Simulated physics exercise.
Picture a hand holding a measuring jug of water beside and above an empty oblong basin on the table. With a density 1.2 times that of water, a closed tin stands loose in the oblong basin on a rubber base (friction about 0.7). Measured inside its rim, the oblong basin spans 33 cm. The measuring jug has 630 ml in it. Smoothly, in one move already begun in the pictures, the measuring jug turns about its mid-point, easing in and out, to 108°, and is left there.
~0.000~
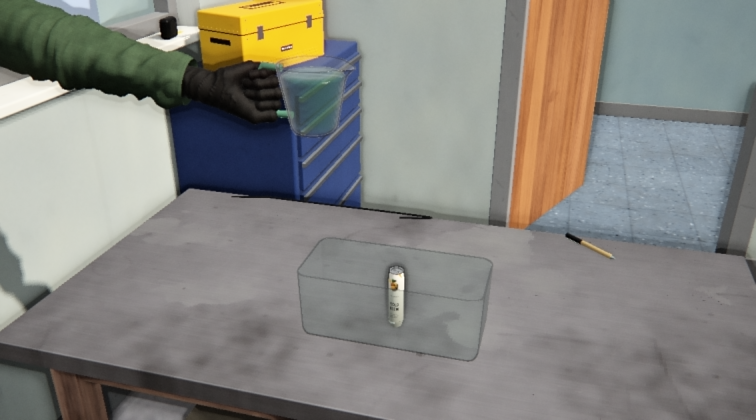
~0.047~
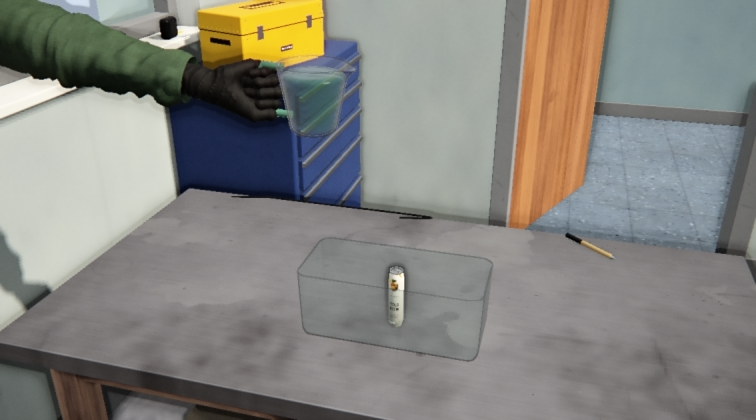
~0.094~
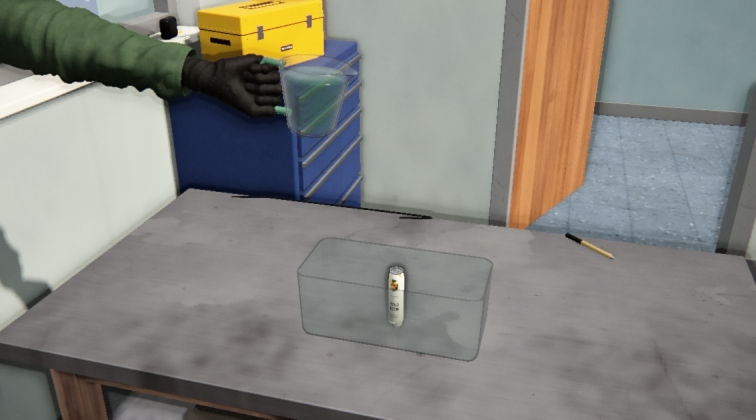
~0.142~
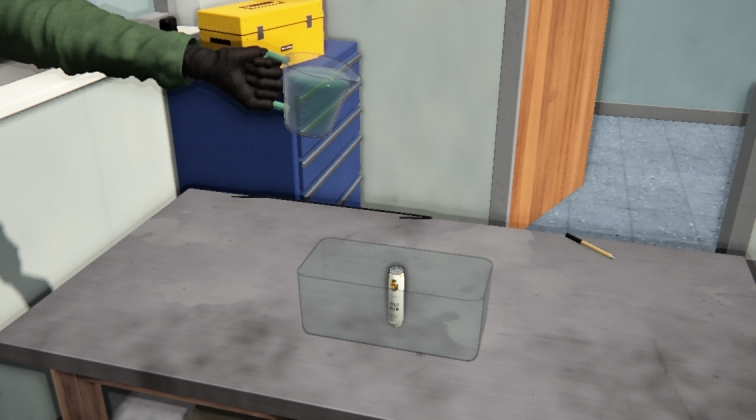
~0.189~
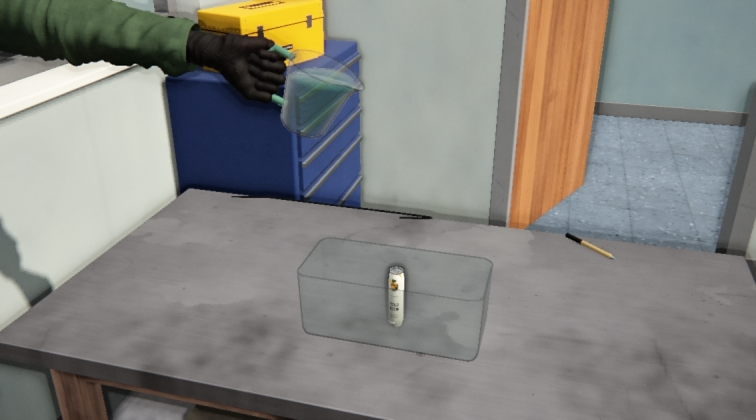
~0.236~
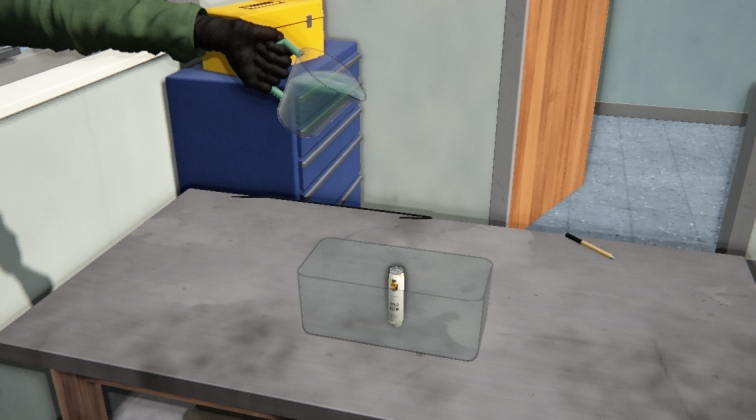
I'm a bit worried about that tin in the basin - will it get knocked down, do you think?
No, it should stay standing.
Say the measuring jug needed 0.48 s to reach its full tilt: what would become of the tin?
Result: Tin tipped over.
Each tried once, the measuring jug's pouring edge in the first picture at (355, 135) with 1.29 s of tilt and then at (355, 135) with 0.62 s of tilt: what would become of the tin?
The tin overturns the first time and overturns the second time.
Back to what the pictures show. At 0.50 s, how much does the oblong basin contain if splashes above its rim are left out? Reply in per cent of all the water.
About 5 per cent.
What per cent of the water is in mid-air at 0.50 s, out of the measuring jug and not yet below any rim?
About 54 per cent.
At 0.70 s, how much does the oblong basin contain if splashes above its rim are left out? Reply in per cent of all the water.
Around 64 in a hundred.
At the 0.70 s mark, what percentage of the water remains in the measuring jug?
I reckon near 5 per cent still sits there.
After 0.50 s the tilt is 98° and 41 per cent is still to pour; the tin stands where it began.
After 0.70 s the tilt is 108° and 5 per cent is still to pour; the tin stands where it began.
After 0.90 s the tilt is 108° and 0 per cent is still to pour; the tin stands where it began.
After 1.12 s the tilt is 108° and 0 per cent is still to pour; the tin stands where it began.
In the end the tin stands where it began.
